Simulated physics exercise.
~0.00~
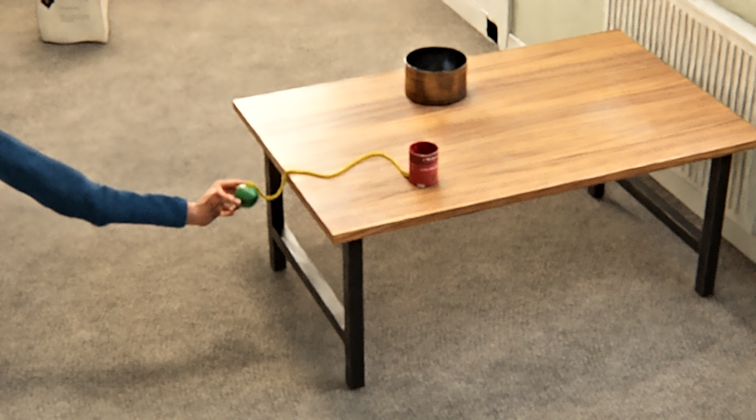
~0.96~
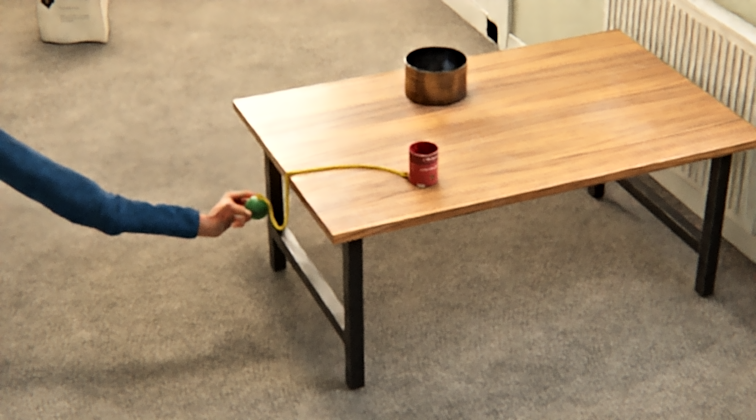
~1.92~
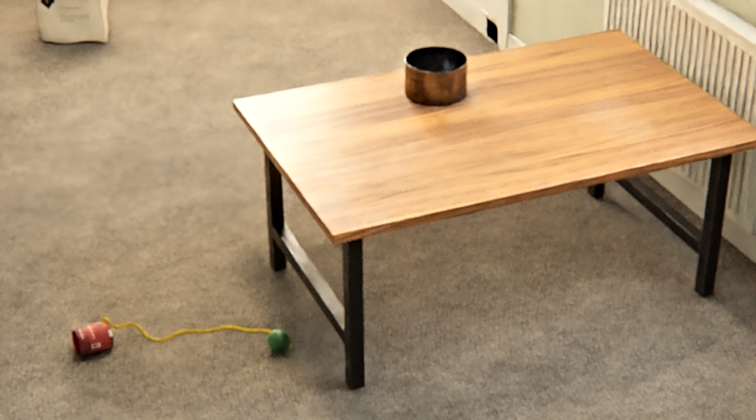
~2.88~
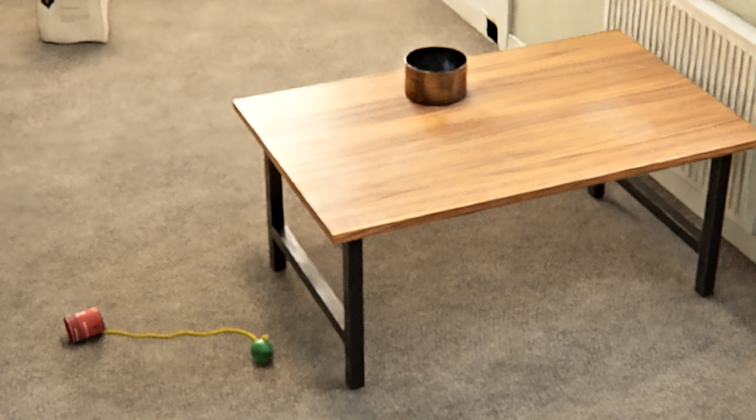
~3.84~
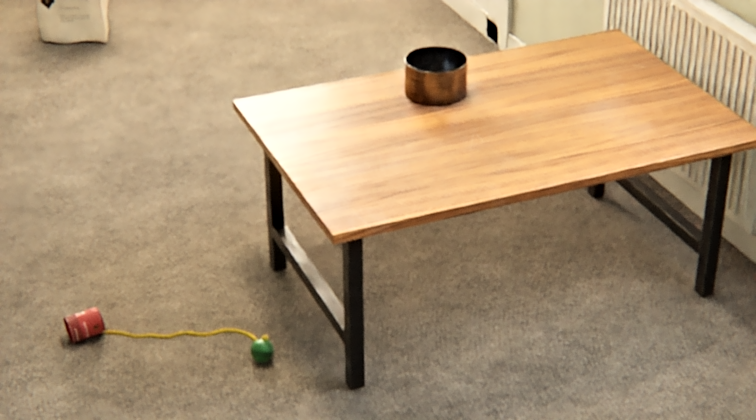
Green ball on a yellow cord dropping from a hand beside a table, pulling a red cup to the floor, pot staying put.
